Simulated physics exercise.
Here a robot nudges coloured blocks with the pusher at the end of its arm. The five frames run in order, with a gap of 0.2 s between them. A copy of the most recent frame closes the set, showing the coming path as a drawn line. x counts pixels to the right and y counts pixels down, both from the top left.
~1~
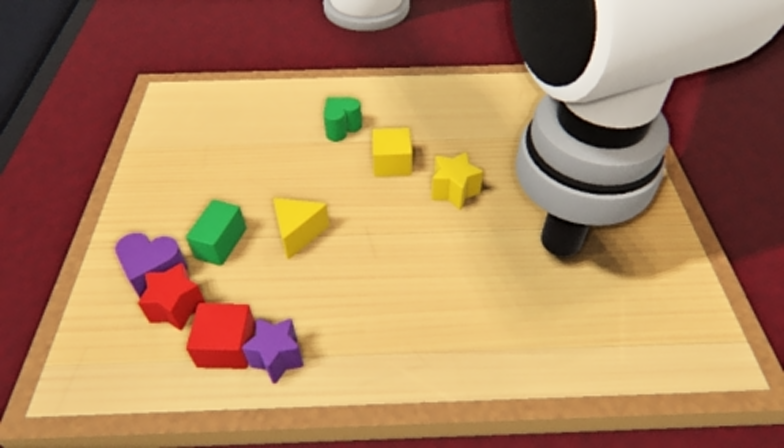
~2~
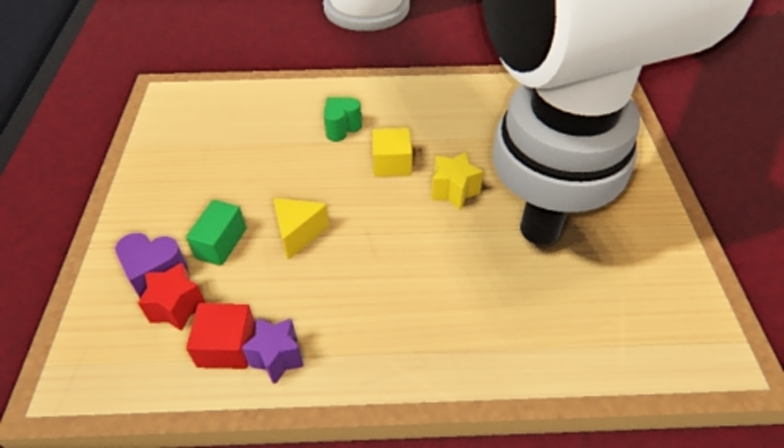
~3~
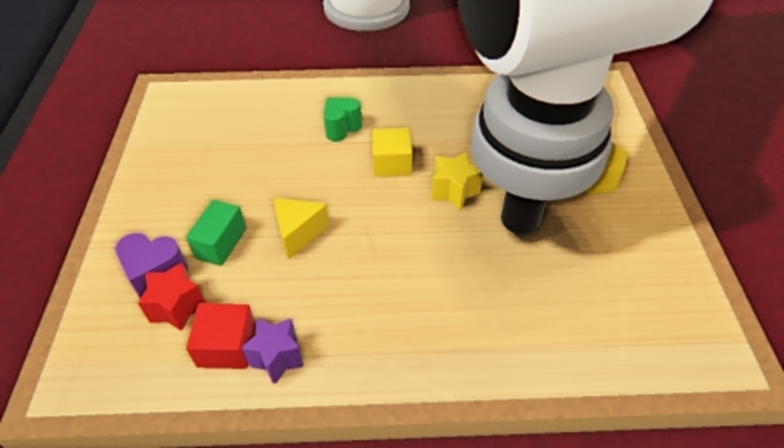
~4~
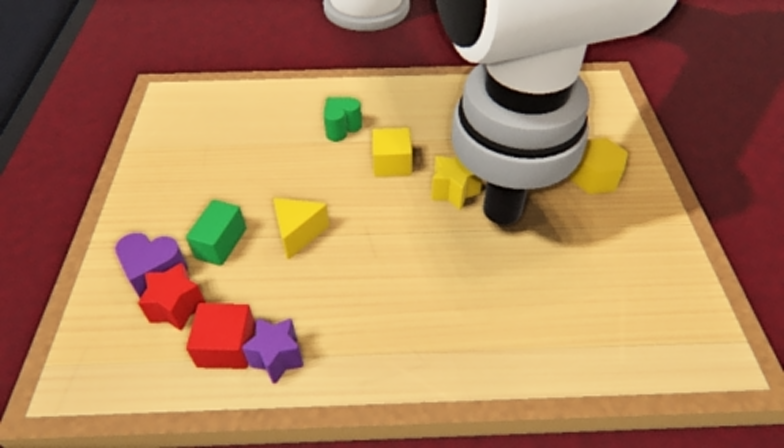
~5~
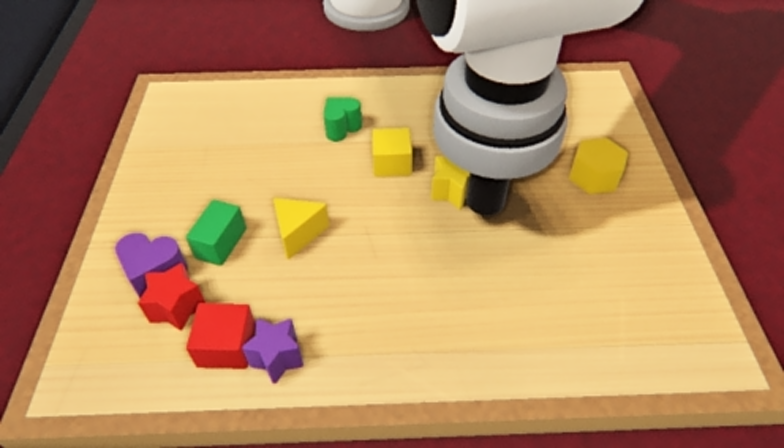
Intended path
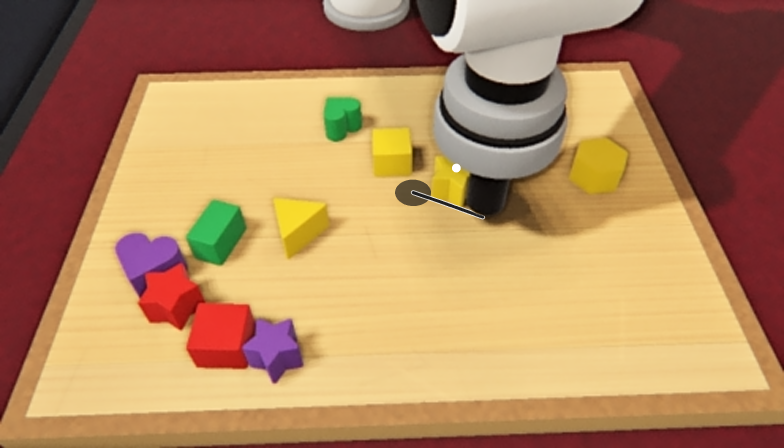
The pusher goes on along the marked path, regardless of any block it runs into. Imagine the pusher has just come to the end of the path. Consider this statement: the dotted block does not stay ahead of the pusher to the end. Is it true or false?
Verdict: True.
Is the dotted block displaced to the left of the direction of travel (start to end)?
Answer: No.
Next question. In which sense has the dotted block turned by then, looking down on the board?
Spins clockwise.
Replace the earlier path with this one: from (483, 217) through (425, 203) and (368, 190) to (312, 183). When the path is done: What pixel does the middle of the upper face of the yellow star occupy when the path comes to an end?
If I read the scene right, the answer is (432, 155).
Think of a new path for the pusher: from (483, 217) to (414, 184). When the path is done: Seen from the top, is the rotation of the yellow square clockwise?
No.
The line goes from (483, 217) to (413, 193); the dot is on the yellow star.
What follows on the original path. Halfway along, pusher at (447, 190); yellow star at (439, 157), turned 35° clockwise.
At the end, pusher at (414, 179); yellow square at (387, 138); yellow star at (427, 148), turned 70° clockwise.
